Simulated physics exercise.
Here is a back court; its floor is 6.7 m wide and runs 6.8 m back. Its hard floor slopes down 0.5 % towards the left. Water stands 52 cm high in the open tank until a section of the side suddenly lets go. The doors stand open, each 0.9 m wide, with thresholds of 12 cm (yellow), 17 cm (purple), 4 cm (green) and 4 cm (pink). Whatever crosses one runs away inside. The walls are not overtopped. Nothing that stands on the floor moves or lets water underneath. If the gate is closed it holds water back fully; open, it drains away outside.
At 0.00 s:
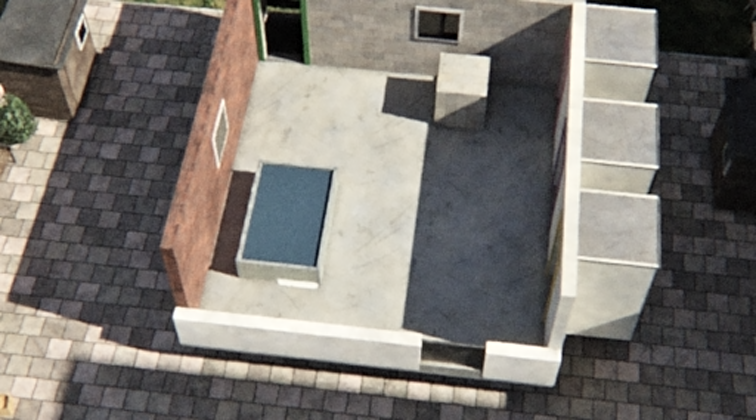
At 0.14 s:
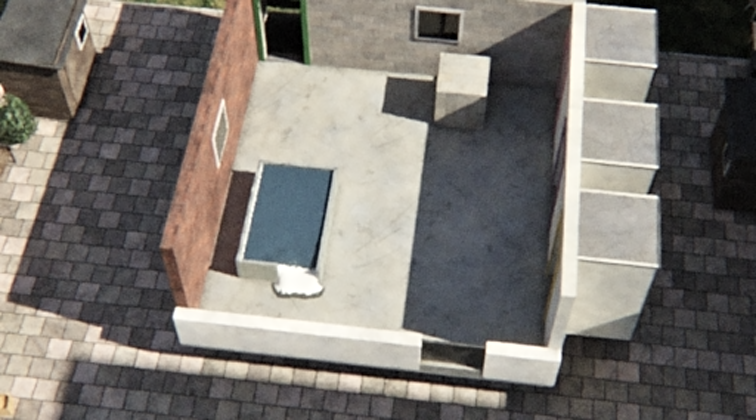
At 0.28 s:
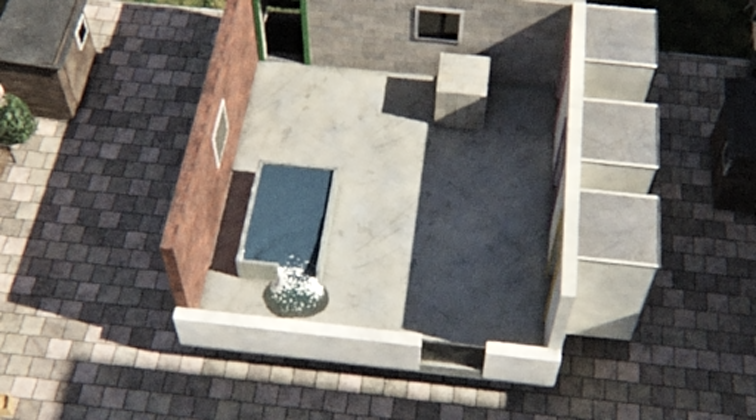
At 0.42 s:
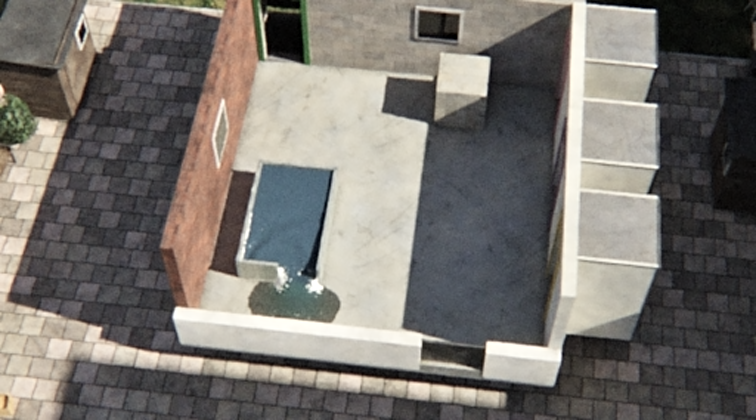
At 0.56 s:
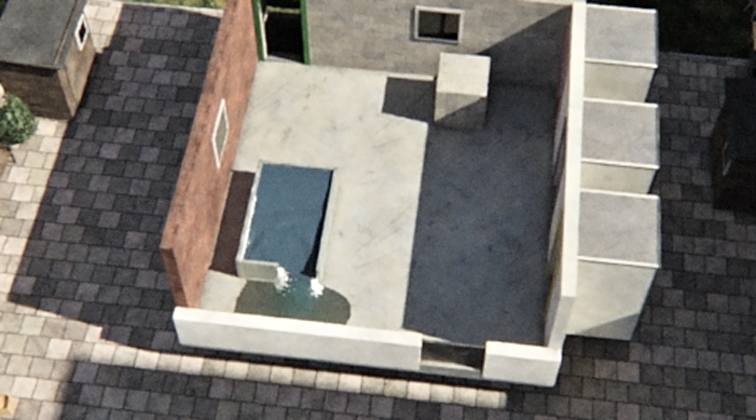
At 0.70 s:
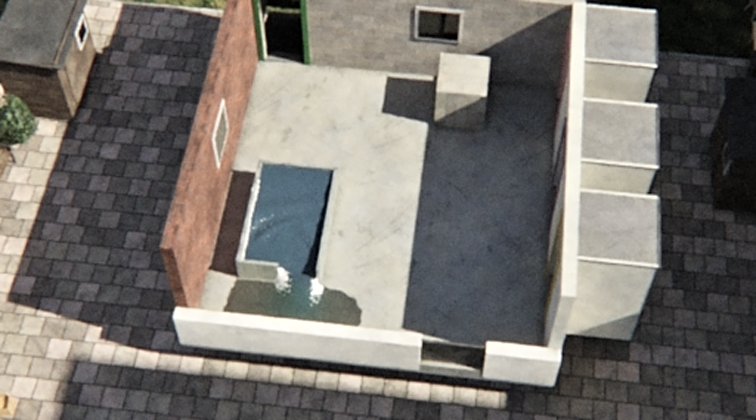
Water pours from a gap in the open tank and spreads across the pale floor.
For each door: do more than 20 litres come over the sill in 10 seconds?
The water let in: At the yellow door it does not reach the limit; at the purple door it does not reach the limit; at the green door it goes over the limit; at the pink door it stays under the limit.
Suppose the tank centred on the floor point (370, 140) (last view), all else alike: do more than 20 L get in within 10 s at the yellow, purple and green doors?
Against that limit: Yellow below, purple below, green under.
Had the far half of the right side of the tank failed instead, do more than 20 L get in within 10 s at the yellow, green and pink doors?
Then: Yellow below, green not over, pink above.
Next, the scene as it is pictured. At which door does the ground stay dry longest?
Last comes the pink one.
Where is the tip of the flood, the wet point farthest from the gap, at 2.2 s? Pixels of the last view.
Near (516, 363).
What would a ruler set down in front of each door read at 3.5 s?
Depths in cm: Yellow 12, purple 0, green 0, pink 0.
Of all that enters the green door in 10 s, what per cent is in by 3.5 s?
About 0 per cent.
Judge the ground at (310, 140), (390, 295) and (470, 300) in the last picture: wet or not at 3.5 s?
In that order: Not reached, wet, flooded.
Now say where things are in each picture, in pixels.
The first picture shows still water, 52 cm deep, in the open tank at (289, 215).
In the second picture, water pours out at (299, 276) and has run 0.5 m, to (276, 287); typically 9 cm deep outside, 52 cm at the open tank's back.
In the third picture, water pours out at (299, 277) and has run 0.8 m, to (277, 312); typically 8 cm deep outside, 52 cm at the open tank's back.
In the fourth picture, water pours out at (299, 278) and has run 1.2 m, to a hidden place; typically 6 cm deep outside, 52 cm at the open tank's back.
In the fifth picture, the front is at a hidden place, 1.5 m from the gap at (299, 277); 1.9 m2 of floor is under water; 52 cm left at the back of the open tank.
In the sixth picture, the front is at a hidden place, 1.7 m from the gap at (299, 277); 2.1 m2 of floor is under water; 52 cm left at the back of the open tank.
After 1.4 s water covers 10 % of the floor and is deepest (34 cm) near (299, 331); yellow door not reached, purple door not reached, green door not reached, pink door not reached.
After 2.2 s water covers 20 % of the floor and is deepest (32 cm) near (288, 338); yellow door not reached, purple door not reached, green door not reached, pink door not reached.
After 3.5 s water covers 35 % of the floor and is deepest (24 cm) near (195, 328); yellow door 12 cm at the sill, 0 L in, purple door not reached, green door not reached, pink door not reached.
After 6.0 s water covers 55 % of the floor and is deepest (17 cm) near (288, 338); yellow door 7 cm at the sill, 0 L in, purple door 4 cm at the sill, 0 L in, green door 11 cm at the sill, 23 L in, pink door 1 cm at the sill, 0 L in.
After 10.0 s water covers 85 % of the floor and is deepest (10 cm) near (195, 328); yellow door 4 cm at the sill, 1 L in, purple door 3 cm at the sill, 0 L in, green door 7 cm at the sill, 82 L in, pink door 5 cm at the sill, 1 L in.
